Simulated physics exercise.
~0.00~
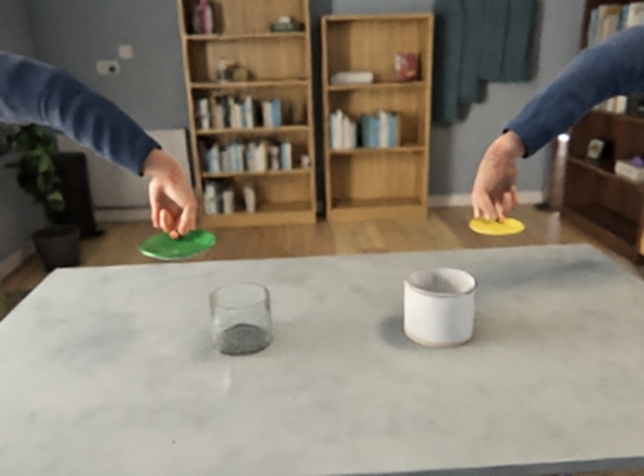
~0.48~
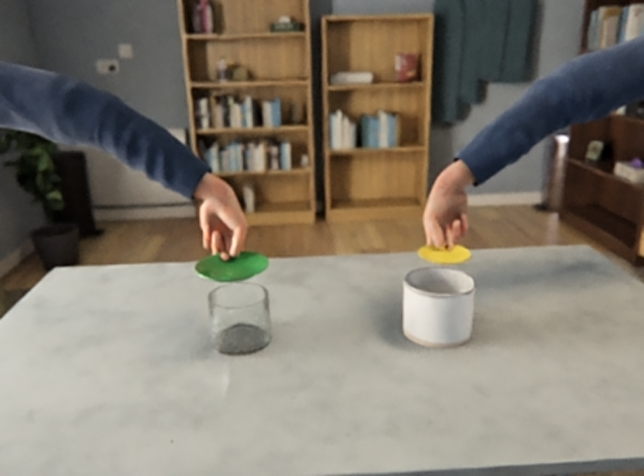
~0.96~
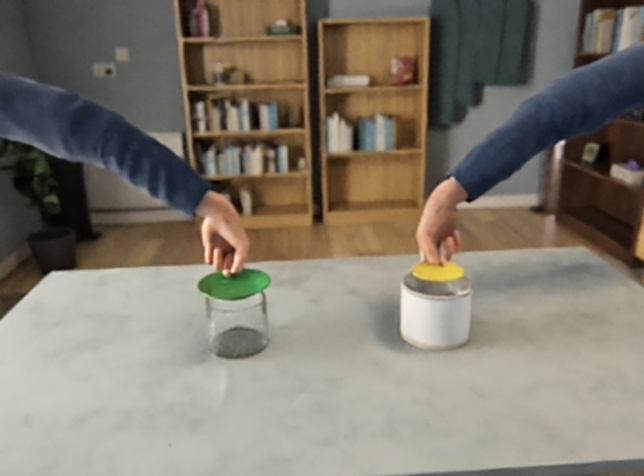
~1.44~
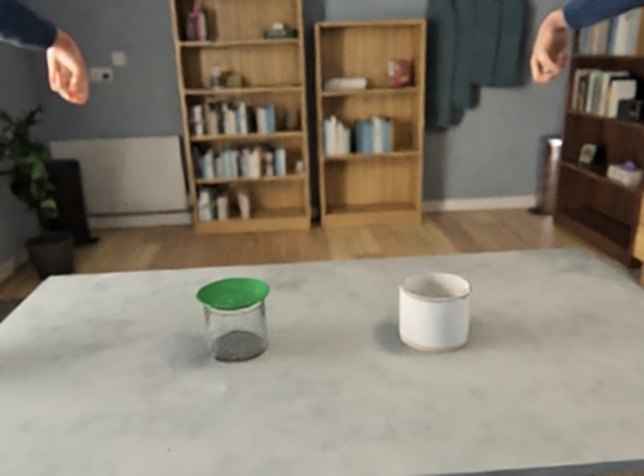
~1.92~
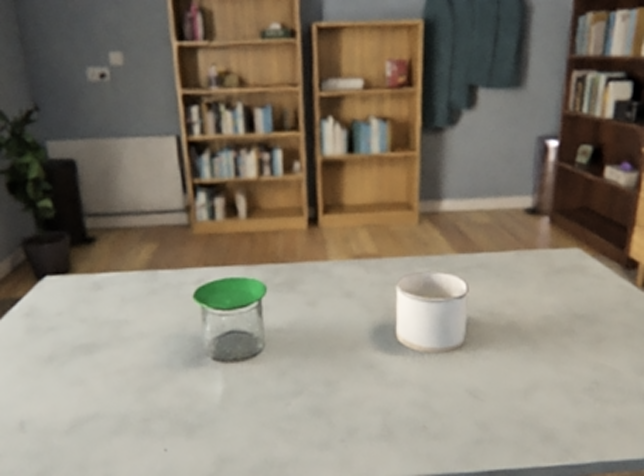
Two hands lowered round lids onto a pair of pots, a green disc over the clear glass and a smaller yellow one over the white jar, then let go and drew away; the green stayed on the rim while the yellow dropped inside.
